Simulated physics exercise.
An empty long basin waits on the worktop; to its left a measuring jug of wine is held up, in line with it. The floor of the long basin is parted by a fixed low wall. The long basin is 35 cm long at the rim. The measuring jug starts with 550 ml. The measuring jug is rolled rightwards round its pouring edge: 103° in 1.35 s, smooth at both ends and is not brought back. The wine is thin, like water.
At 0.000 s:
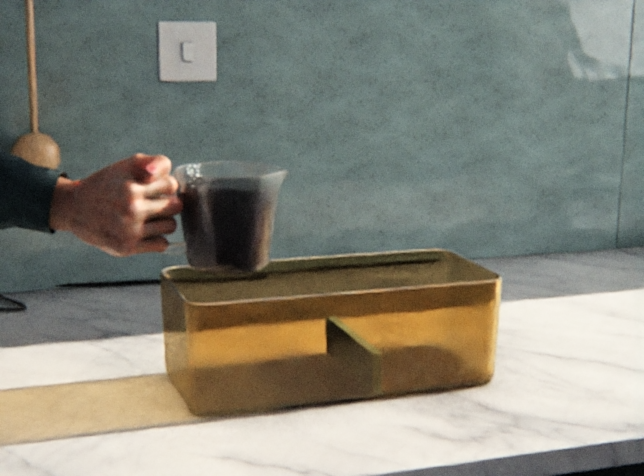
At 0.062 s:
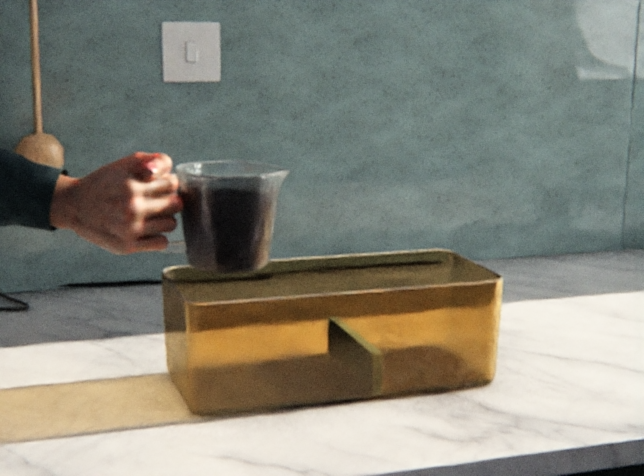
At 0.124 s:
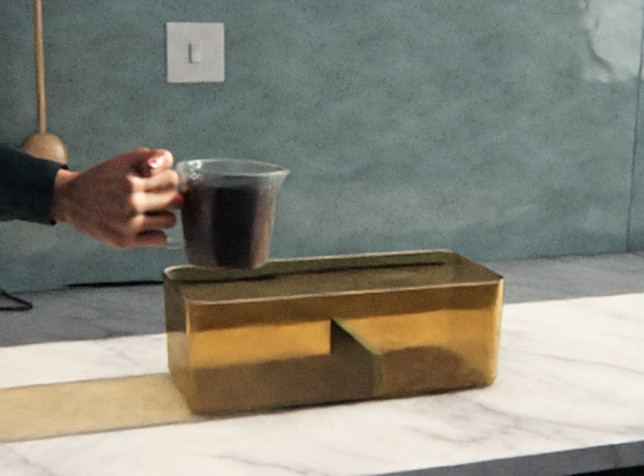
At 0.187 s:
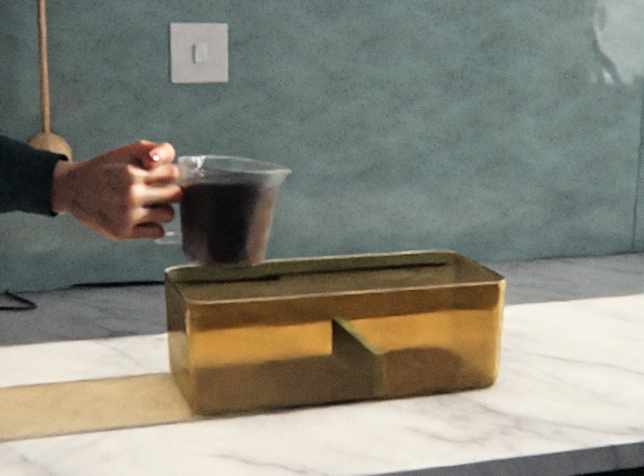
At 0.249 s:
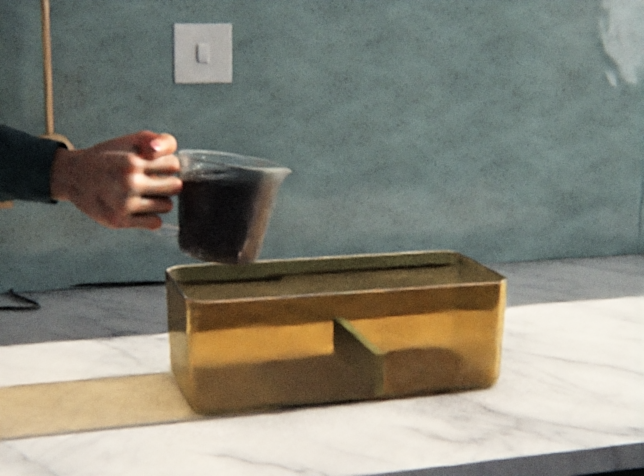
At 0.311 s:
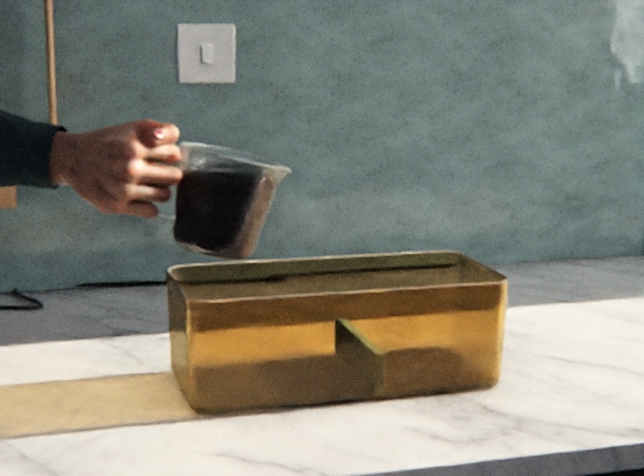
A hand on the left holds a clear measuring jug of dark wine upright, almost still, above the left end of a long amber basin on a marble worktop. The hand then rises slightly and tilts the jug gently to the right, the wine staying inside it.
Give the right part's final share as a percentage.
About 83 per cent.
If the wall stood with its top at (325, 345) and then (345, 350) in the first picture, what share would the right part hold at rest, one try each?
In turn about 95 and 85 per cent.
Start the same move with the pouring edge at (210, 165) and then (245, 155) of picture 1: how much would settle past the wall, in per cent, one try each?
First 5, then 10 per cent.
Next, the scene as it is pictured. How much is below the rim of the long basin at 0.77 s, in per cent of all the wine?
About 8 per cent.
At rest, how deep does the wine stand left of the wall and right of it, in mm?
Left about 2 mm, right about 22 mm.
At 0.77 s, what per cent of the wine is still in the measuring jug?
Some 74 per cent.
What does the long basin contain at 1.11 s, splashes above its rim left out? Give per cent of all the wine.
Some 58 per cent.
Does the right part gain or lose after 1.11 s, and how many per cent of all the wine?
It goes up by about 34.
Then, 0.77 s in, the tilt is 63° and 73 per cent is still to pour, 8 is left of the wall and 0 right of it.
Then, 1.11 s in, the tilt is 95° and 18 per cent is still to pour, 10 is left of the wall and 49 right of it.
Then, 1.47 s in, the tilt is 103° and 0 per cent is still to pour, 15 is left of the wall and 82 right of it.
Then, 1.85 s in, the tilt is 103° and 0 per cent is still to pour, 16 is left of the wall and 83 right of it.
Finally, 16 per cent lies left of the wall, 83 right of it and 1 outside.
